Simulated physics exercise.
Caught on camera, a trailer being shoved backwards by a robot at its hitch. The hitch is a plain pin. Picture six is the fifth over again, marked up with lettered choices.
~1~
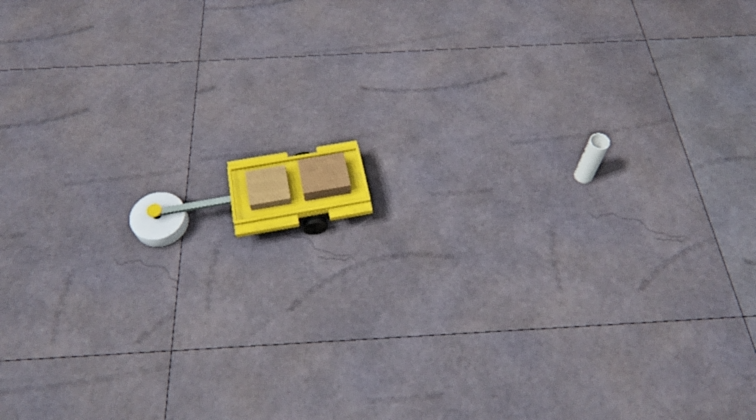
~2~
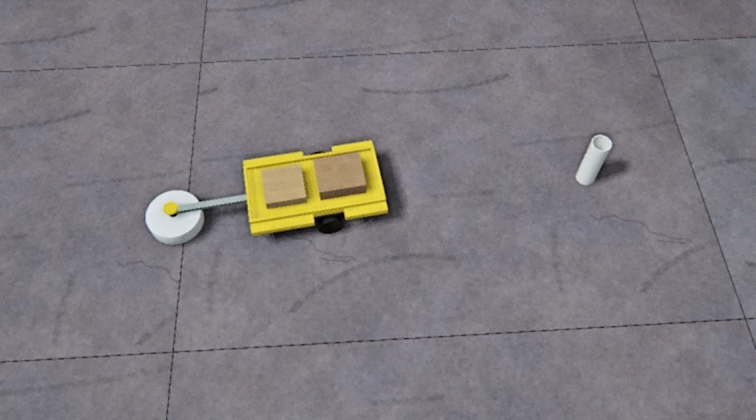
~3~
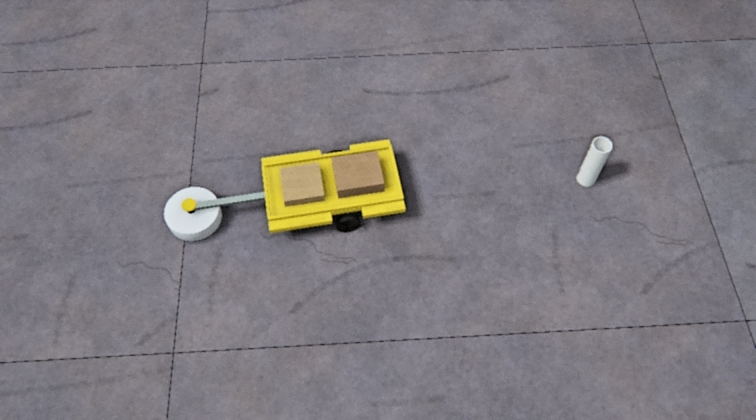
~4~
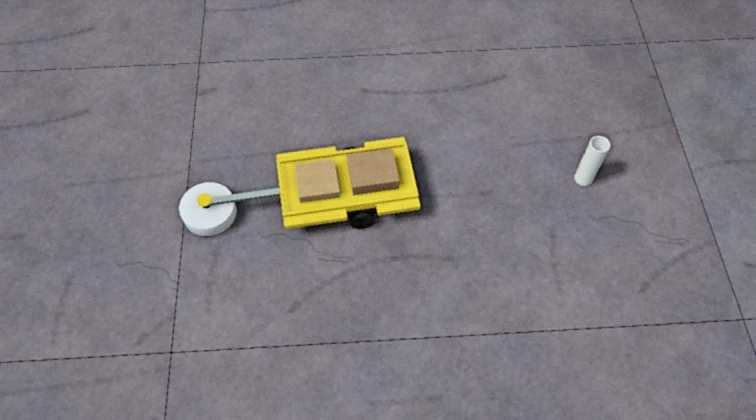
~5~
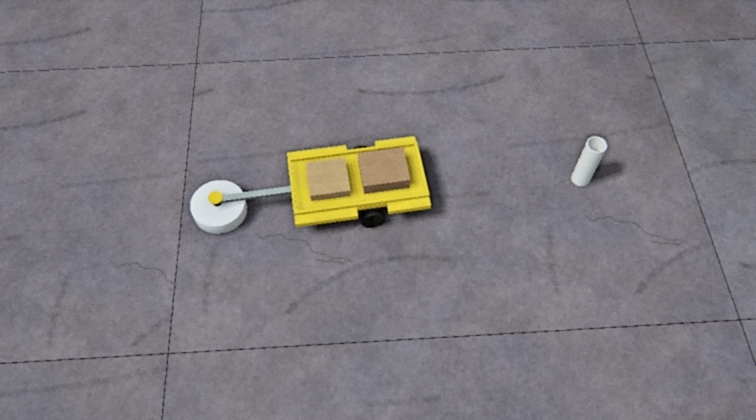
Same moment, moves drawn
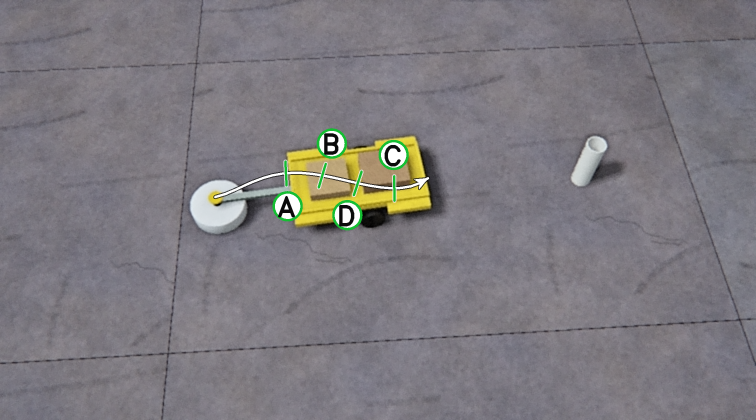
A yellow cart carrying two wooden blocks moved slowly a short way to the right across the gray floor, pushed by a round white robot through a thin bar, while a white post stood ahead.
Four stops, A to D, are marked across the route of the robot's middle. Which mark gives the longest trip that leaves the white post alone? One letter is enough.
It can go as far as D.
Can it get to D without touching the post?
For that mark, yes.
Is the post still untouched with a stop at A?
Yes.
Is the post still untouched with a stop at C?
No.
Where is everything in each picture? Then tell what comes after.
In the first picture, yellow cart (298, 186); white post (583, 176); robot (158, 217).
In the second picture, robot (174, 215); yellow cart (314, 185); white post (585, 178).
In the third picture, robot (192, 212); yellow cart (332, 183); white post (586, 179).
In the fourth picture, robot (207, 207); yellow cart (347, 180); white post (584, 178).
In the fifth picture, robot (218, 205); yellow cart (357, 179); white post (580, 179).
On the marked copy, A at (286, 173); B at (322, 175); C at (394, 188); D at (358, 183); the route from (215, 197) via (322, 175) to (428, 178).
With D. Early on, robot (265, 186), cart (404, 173).
Further on, robot (317, 182), cart (456, 172).
At the end, robot (358, 191), cart (497, 171); nothing has been touched.
As for the rest, A is safe but short; B is safe but short; C is too far, the post has been hit.
